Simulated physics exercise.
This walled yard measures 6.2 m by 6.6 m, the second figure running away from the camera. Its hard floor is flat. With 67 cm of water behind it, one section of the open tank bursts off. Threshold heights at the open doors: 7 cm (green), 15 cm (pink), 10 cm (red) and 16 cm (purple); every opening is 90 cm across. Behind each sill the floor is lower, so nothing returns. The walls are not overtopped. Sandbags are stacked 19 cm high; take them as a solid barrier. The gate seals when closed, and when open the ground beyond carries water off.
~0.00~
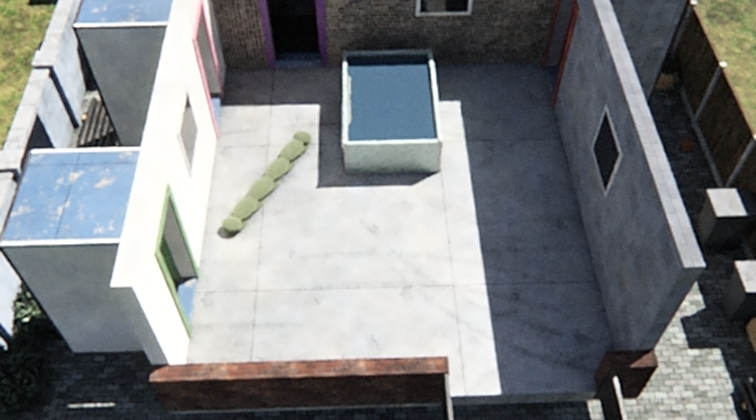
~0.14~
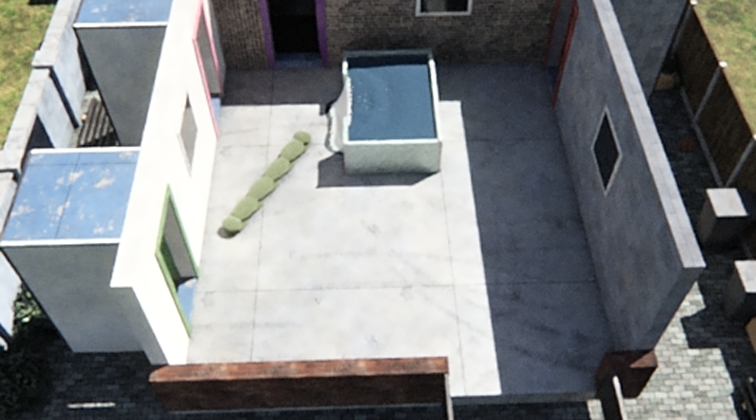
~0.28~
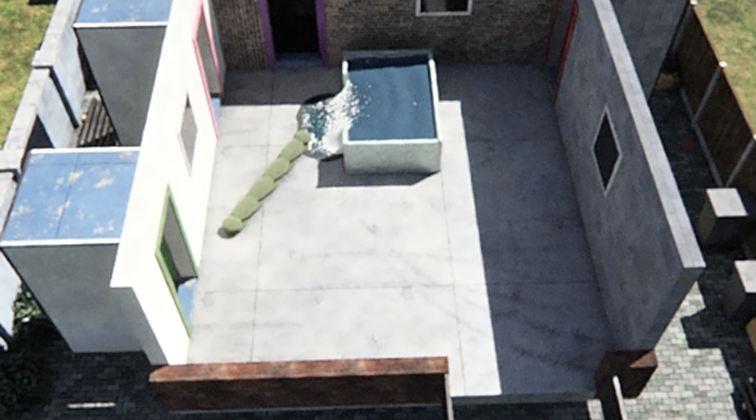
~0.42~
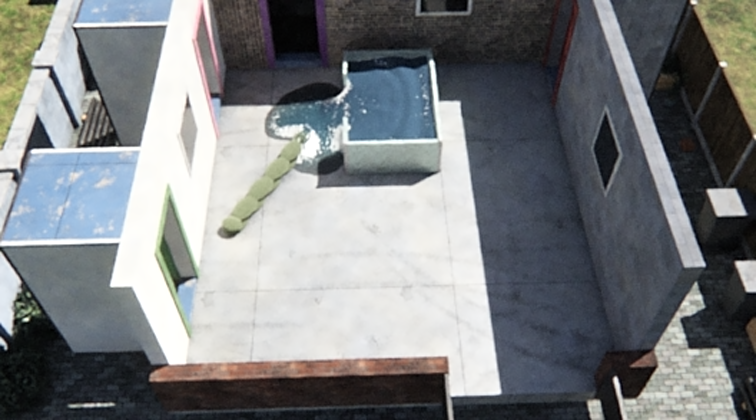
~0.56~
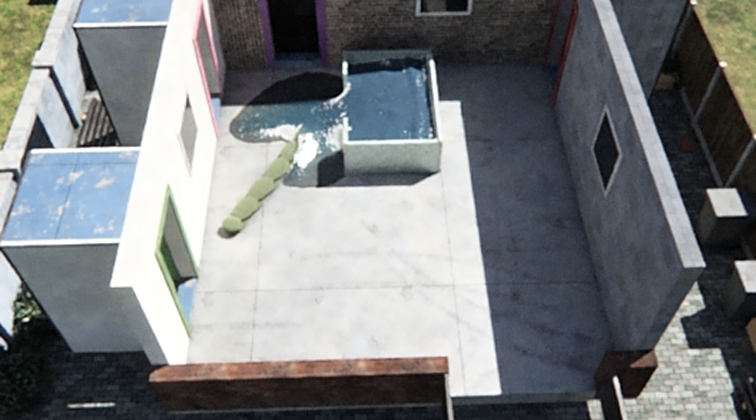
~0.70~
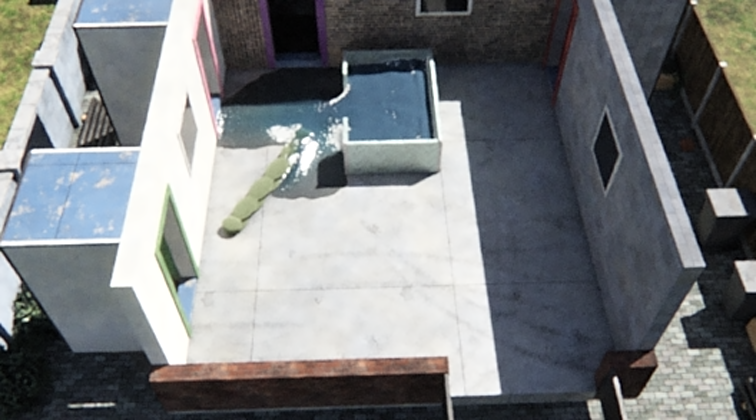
A walled yard with a pale, flat concrete floor is seen from high above, the camera fixed, with a brick wall at the back. An open white-sided tank of dark blue water stands near that wall, a diagonal row of green sandbags lies to its left, and green, pink and purple trim surrounds the doorways. Water bursts from the tank's left side, foams around the upper sandbags, and spreads leftward across the floor to the white side wall.
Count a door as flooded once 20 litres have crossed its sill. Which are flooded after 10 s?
Door by door: At the green door it keeps below the limit; at the pink door it exceeds the limit; at the red door it stays under the limit; at the purple door it stays under the limit.
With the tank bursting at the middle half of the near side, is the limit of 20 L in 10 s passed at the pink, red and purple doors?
Against that limit: Pink below, red below, purple under.
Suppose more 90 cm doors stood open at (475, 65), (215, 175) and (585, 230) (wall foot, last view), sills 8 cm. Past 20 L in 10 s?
In that order: Not over, above, not over.
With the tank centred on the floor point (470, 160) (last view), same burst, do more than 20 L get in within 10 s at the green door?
Then: Green above.
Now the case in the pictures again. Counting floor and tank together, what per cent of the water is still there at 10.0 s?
Roughly 86 in a hundred.
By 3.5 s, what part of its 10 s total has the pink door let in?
About 90 per cent.
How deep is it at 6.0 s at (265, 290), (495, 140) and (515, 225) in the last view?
In that order: 4, 0 and 0 cm.
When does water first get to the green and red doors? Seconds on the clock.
Green 2.2 s, red 4.5 s.
After 1.4 s water covers 20 % of the floor and is deepest (49 cm) near (226, 73); green door not reached, pink door 29 cm at the sill, 81 L in, red door not reached, purple door 7 cm at the sill, 0 L in.
After 2.2 s water covers 30 % of the floor and is deepest (34 cm) near (220, 119); green door 2 cm at the sill, 0 L in, pink door 32 cm at the sill, 173 L in, red door not reached, purple door 13 cm at the sill, 0 L in.
After 3.5 s water covers 40 % of the floor and is deepest (28 cm) near (226, 73); green door 3 cm at the sill, 0 L in, pink door 22 cm at the sill, 233 L in, red door not reached, purple door 13 cm at the sill, 2 L in.
After 6.0 s water covers 55 % of the floor and is deepest (18 cm) near (214, 164); green door 3 cm at the sill, 0 L in, pink door 17 cm at the sill, 261 L in, red door 11 cm at the sill, 1 L in, purple door 11 cm at the sill, 2 L in.
After 10.0 s water covers 90 % of the floor and is deepest (12 cm) near (208, 205); green door 6 cm at the sill, 3 L in, pink door 11 cm at the sill, 263 L in, red door 8 cm at the sill, 2 L in, purple door 10 cm at the sill, 2 L in.
